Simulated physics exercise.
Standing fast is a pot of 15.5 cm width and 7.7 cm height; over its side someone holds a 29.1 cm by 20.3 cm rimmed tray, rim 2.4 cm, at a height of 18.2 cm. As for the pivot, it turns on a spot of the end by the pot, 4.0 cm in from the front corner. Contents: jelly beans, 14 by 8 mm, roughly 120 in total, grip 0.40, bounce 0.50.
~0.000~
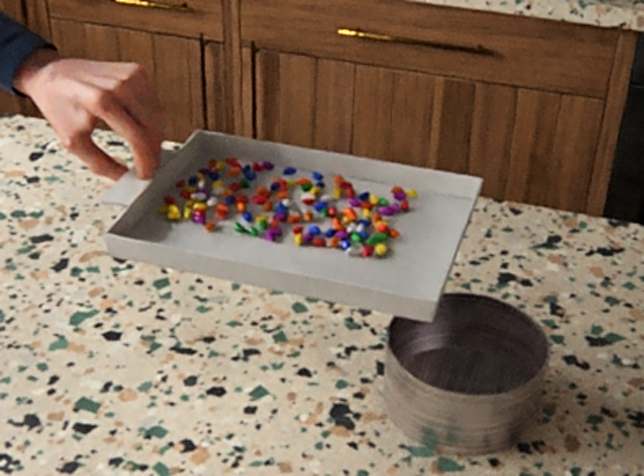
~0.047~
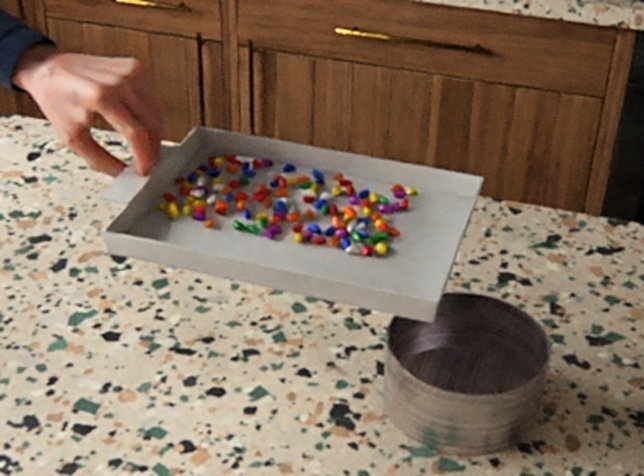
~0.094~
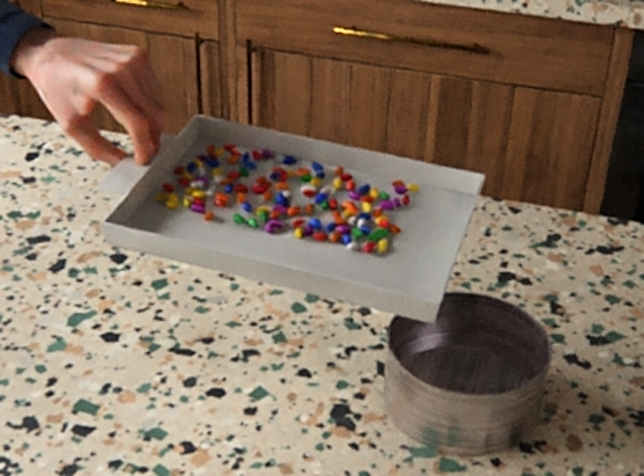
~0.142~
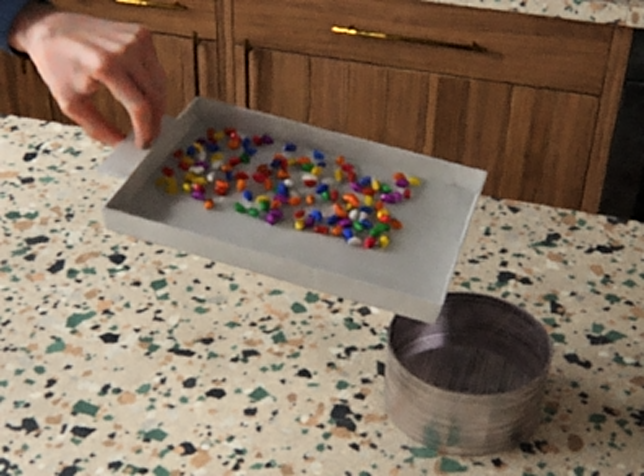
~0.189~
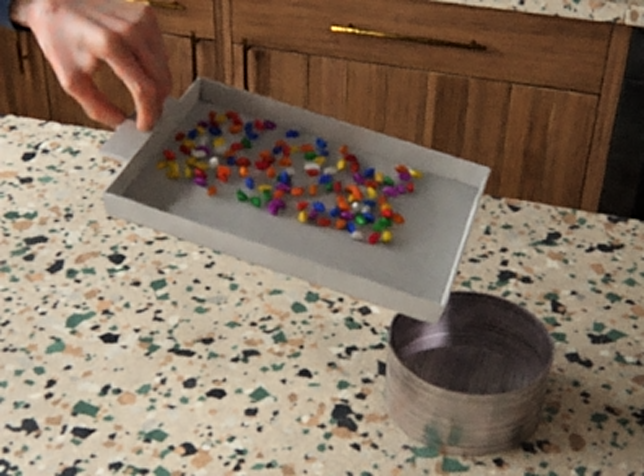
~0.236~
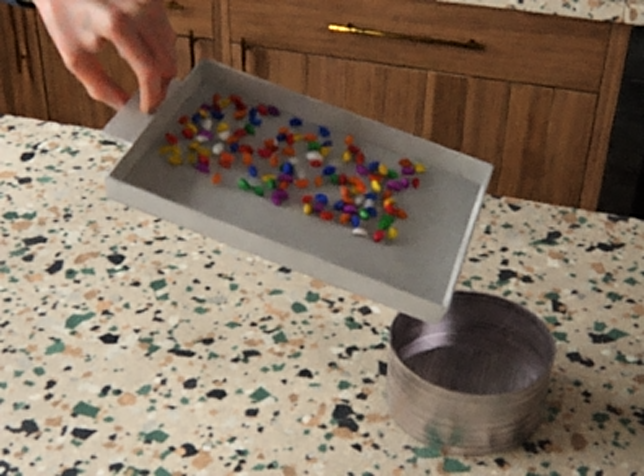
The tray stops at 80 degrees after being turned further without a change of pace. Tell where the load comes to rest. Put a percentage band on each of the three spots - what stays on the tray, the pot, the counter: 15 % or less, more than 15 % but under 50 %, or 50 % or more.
Tray: 50 % or more; pot: Up to 15 %; counter: In between.
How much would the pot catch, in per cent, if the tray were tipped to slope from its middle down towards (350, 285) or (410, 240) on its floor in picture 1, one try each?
First try: Around 0 percent; second try: Around 25 percent.
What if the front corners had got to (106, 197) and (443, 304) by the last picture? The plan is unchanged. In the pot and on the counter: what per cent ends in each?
Per cent by place - pot 0, counter 65.
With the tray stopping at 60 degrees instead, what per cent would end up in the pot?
I'd expect some 0 per cent in the pot.
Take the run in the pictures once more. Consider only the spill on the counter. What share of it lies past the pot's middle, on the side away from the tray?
I'd put it close to 90 per cent.
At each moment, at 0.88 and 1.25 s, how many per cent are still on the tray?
I'd say roughly 80, then roughly 65.
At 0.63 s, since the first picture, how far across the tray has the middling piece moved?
It has moved some 11 cm from its start.
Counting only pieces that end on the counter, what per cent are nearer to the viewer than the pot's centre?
About 90 per cent.
Then, at 0.63 s, tilt 46 degrees; the tray holds 100 %, the pot 0 %.
After 0.88 s, tilt 67 degrees; the tray holds 80 %, the pot 0 %.
After 1.25 s, tilt 80 degrees; the tray holds 65 %, the pot 0 %.
By 2.8 s all is still; tray 60 %, pot 5 %, counter 35 %.
